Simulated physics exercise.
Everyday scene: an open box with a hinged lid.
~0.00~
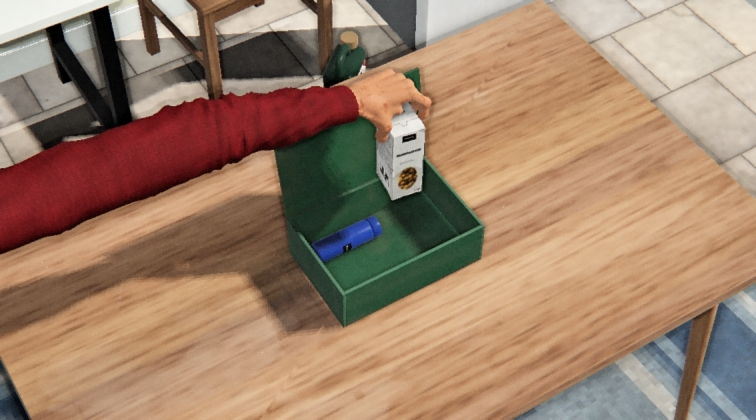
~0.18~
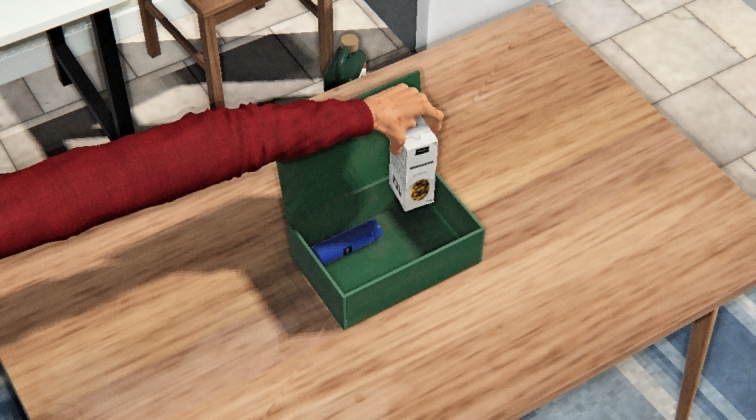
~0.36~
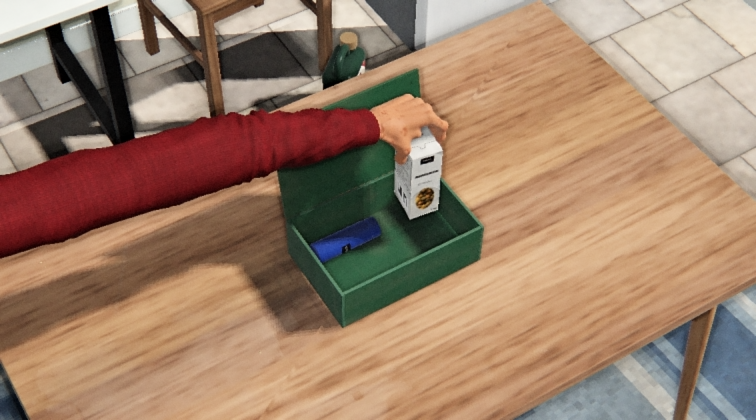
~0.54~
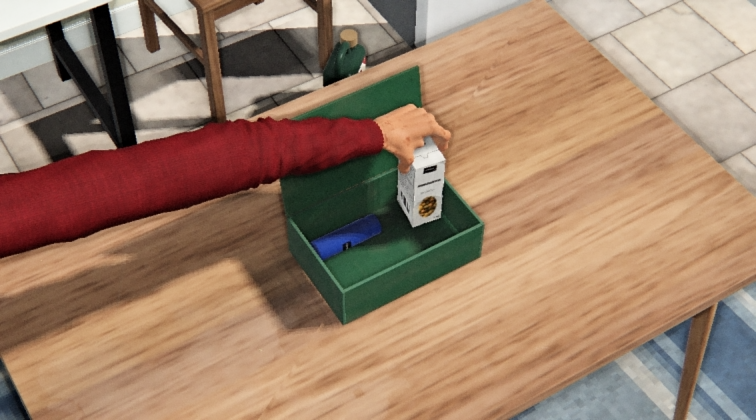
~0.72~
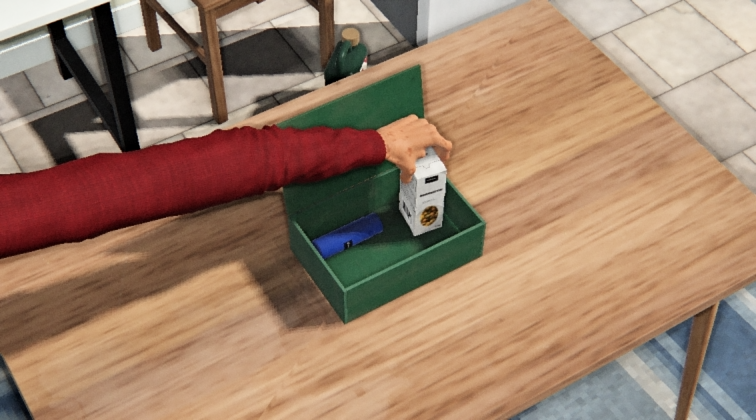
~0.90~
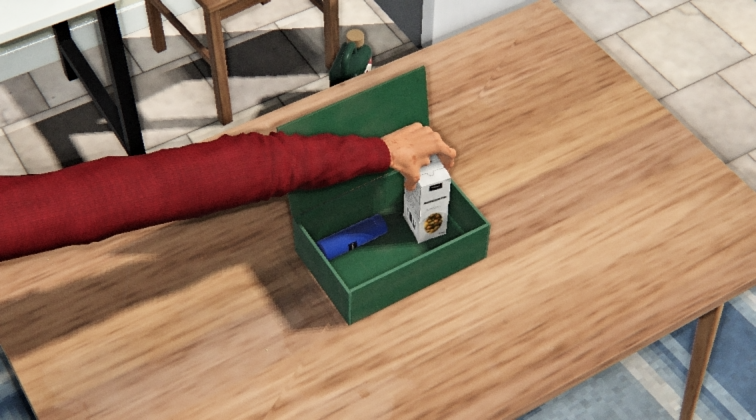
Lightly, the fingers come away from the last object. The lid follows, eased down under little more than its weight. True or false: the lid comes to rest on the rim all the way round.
False, it is held up.
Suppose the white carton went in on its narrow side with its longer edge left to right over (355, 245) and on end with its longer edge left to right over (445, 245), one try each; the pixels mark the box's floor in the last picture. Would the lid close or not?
The lid settles down with the first placement and is blocked with the second.
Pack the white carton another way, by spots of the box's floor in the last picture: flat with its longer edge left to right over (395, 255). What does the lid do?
After that, the lid lies down snugly.
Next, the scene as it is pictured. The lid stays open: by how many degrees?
The answer is about 60 degrees.
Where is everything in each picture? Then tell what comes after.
The first frame shows coming down; white carton (400, 151); blue shaker (347, 239).
The second frame shows coming down; white carton (413, 163); blue shaker (347, 242).
The third frame shows coming down; white carton (418, 172); blue shaker (346, 240).
The fourth frame shows coming down; white carton (420, 181); blue shaker (346, 237).
The fifth frame shows coming down; white carton (422, 190); blue shaker (348, 236).
The sixth frame shows put in, still held; white carton (426, 198); blue shaker (352, 237).
Around 2.00 s, lid starting down.
Around 2.30 s, lid 72° above the rim.
Finally (3.0 s), lid 61° above the rim; both still in place. Final places as the last picture's camera would see them, white carton near (427, 198).
